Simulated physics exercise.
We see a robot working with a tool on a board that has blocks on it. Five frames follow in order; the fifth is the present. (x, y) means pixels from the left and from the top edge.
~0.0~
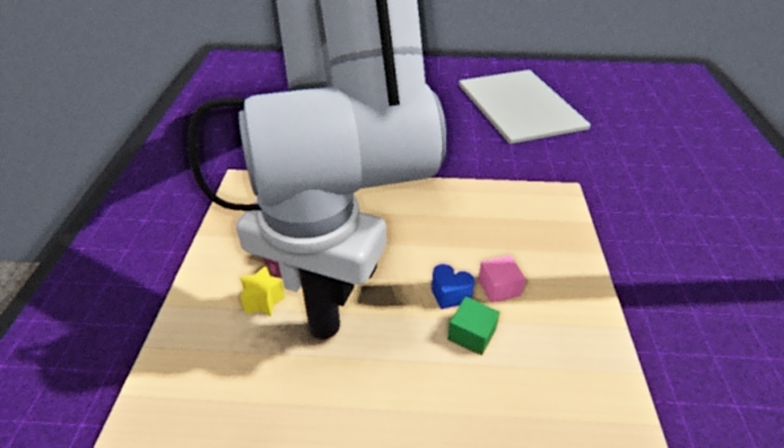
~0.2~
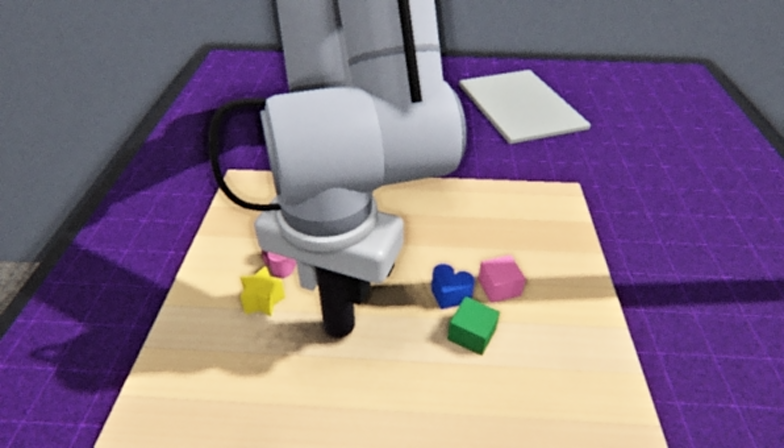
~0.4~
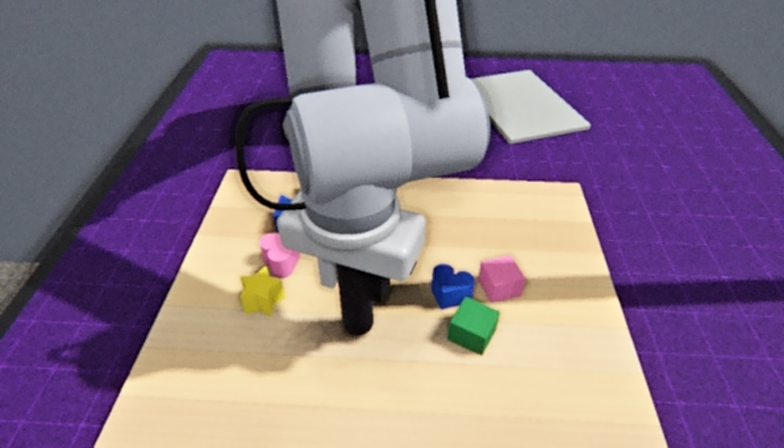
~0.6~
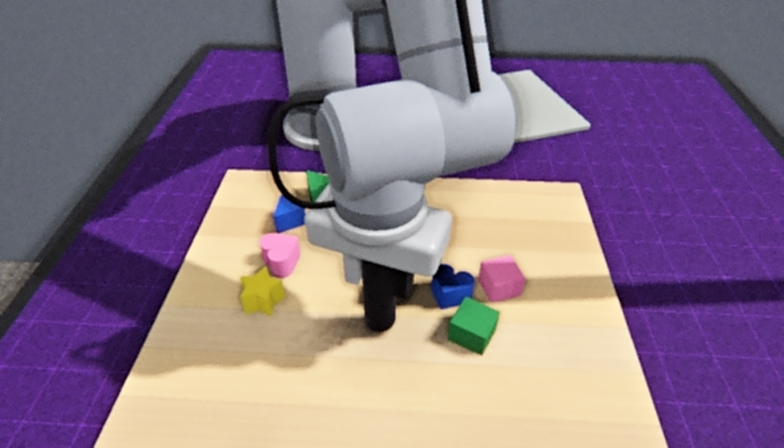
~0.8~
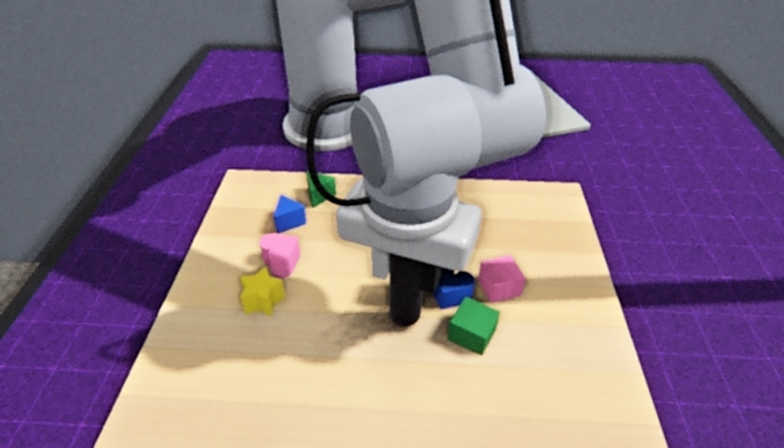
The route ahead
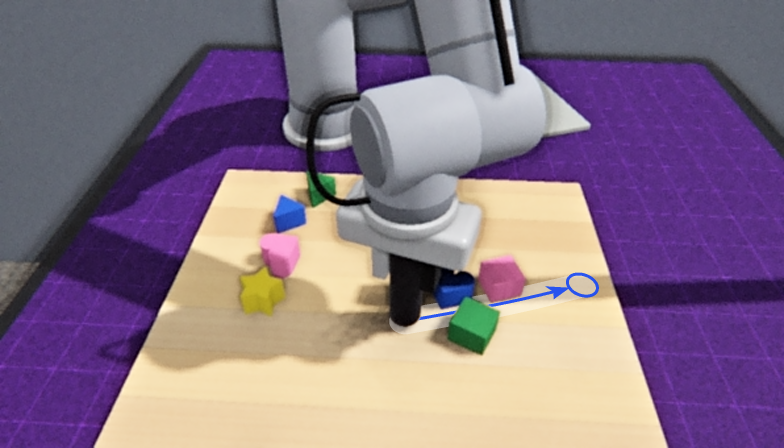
On a wooden board over purple flooring, a robot arm moves its black tool rightward toward unmoving blue, green and pink blocks.
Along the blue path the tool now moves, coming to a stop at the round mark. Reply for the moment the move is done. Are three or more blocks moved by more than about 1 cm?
I'd say yes.
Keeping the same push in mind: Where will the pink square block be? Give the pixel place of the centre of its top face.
For the centre of its top, I'd go with (522, 255).
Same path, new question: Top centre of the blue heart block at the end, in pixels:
Its top middle: (467, 266).
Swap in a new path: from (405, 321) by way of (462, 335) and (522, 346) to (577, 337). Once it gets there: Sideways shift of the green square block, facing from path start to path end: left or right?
To the left.
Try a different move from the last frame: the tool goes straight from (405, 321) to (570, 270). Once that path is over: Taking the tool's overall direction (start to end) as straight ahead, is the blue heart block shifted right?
My answer is no.
Path on the board, from (405, 321) directly to (582, 285).
On the path given first. One third of the way, tool (469, 304); blue heart block (466, 268), turned 65° anticlockwise; green square block (487, 319), turned 35° clockwise.
Two thirds of the way, tool (529, 292); blue heart block (467, 266), turned 80° anticlockwise; green square block (490, 320), turned 40° clockwise; pink square block (521, 256), turned 75° anticlockwise.
At the end, tool (585, 279); blue heart block (467, 266), turned 80° anticlockwise; green square block (490, 320), turned 40° clockwise; pink square block (522, 255), turned 85° anticlockwise.
